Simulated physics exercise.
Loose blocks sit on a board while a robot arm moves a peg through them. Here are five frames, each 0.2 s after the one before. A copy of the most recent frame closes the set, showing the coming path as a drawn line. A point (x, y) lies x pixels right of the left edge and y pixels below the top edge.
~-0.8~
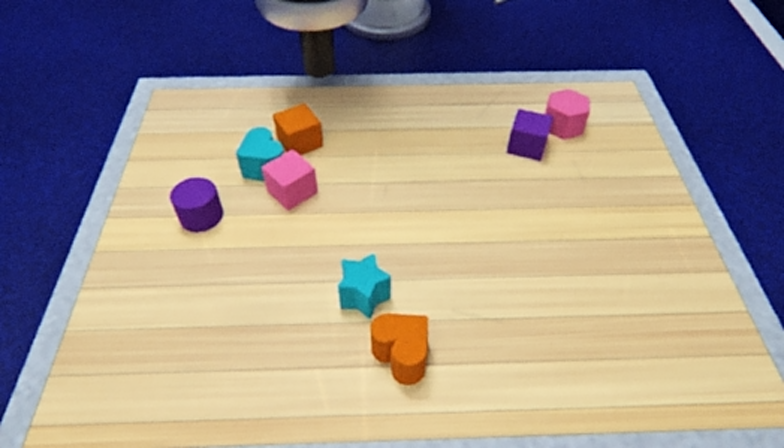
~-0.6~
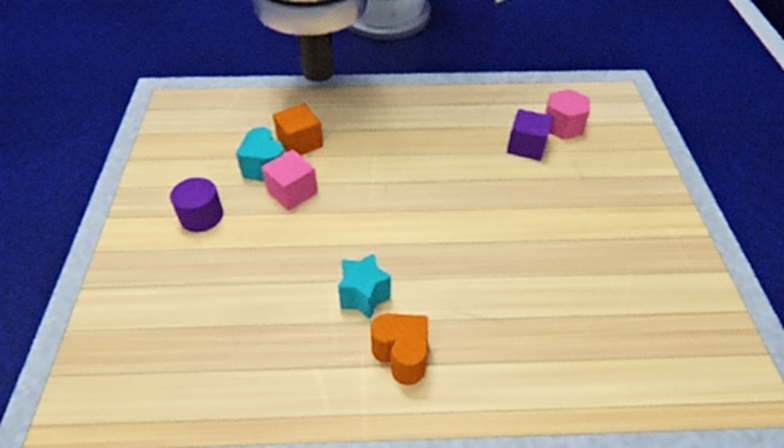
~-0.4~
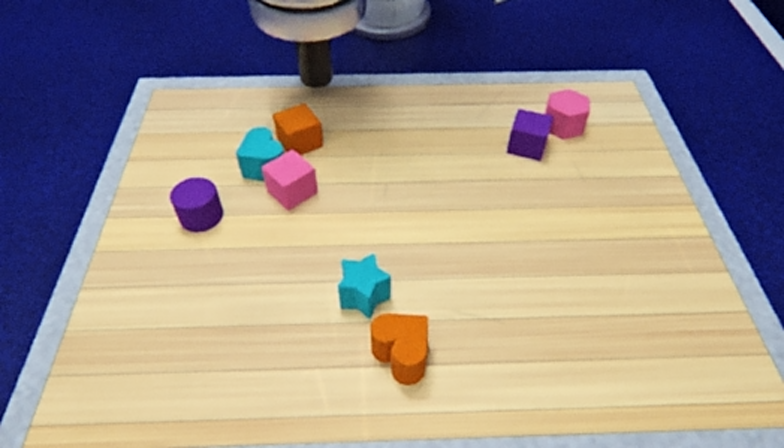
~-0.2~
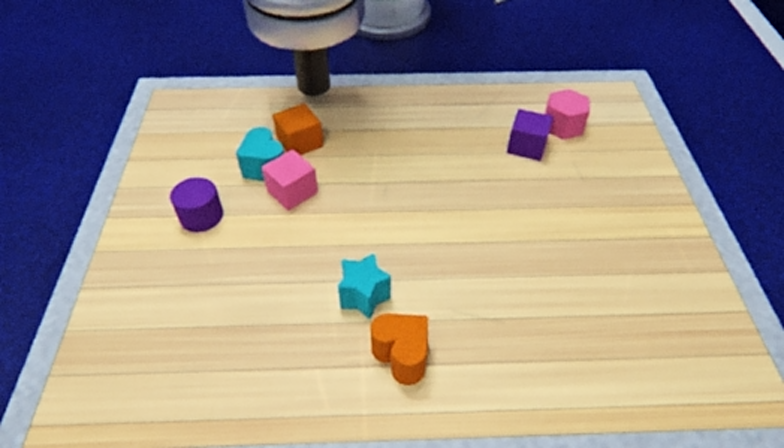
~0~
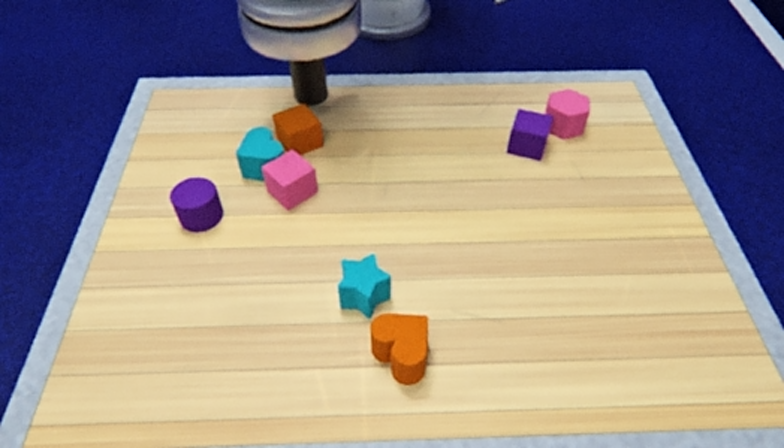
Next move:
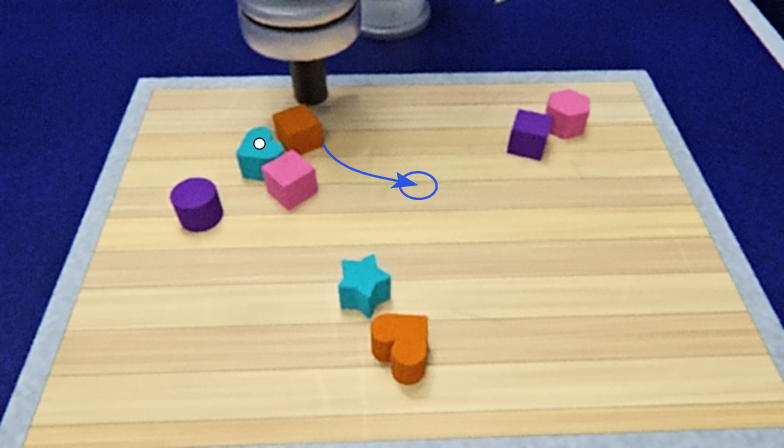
A robot arm's dark peg moving slowly down toward an orange cube on a wooden board, the scattered coloured blocks staying still.
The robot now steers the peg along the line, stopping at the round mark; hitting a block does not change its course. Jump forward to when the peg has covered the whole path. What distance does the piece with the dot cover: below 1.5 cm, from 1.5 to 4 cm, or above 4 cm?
By the end of the path, it will have gone short of 1.5 cm.
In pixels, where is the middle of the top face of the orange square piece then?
It is going to be at (299, 148).
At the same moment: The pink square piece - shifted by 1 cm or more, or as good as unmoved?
By then it is displaced.
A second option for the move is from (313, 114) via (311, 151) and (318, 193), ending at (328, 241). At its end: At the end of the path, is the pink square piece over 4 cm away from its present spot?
Yes, that is how it ends up.
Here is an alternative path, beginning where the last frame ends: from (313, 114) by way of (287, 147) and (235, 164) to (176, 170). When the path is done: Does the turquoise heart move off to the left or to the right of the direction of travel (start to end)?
Towards the left-hand side.
Path on the board, from (313, 114) via (325, 147) and (363, 173), ending at (418, 185); the dot is on the turquoise heart.
The first path, step by step. One third of the way, peg (324, 131); turquoise heart (250, 149), turned 35° clockwise; pink square piece (284, 176); orange square piece (292, 145), turned 45° clockwise.
Two thirds of the way, peg (364, 156); turquoise heart (250, 149), turned 35° clockwise; pink square piece (281, 179), turned 15° anticlockwise; orange square piece (299, 148), turned 80° clockwise.
At the end, peg (419, 168); turquoise heart (250, 149), turned 35° clockwise; pink square piece (281, 179), turned 15° anticlockwise; orange square piece (299, 148), turned 80° clockwise.
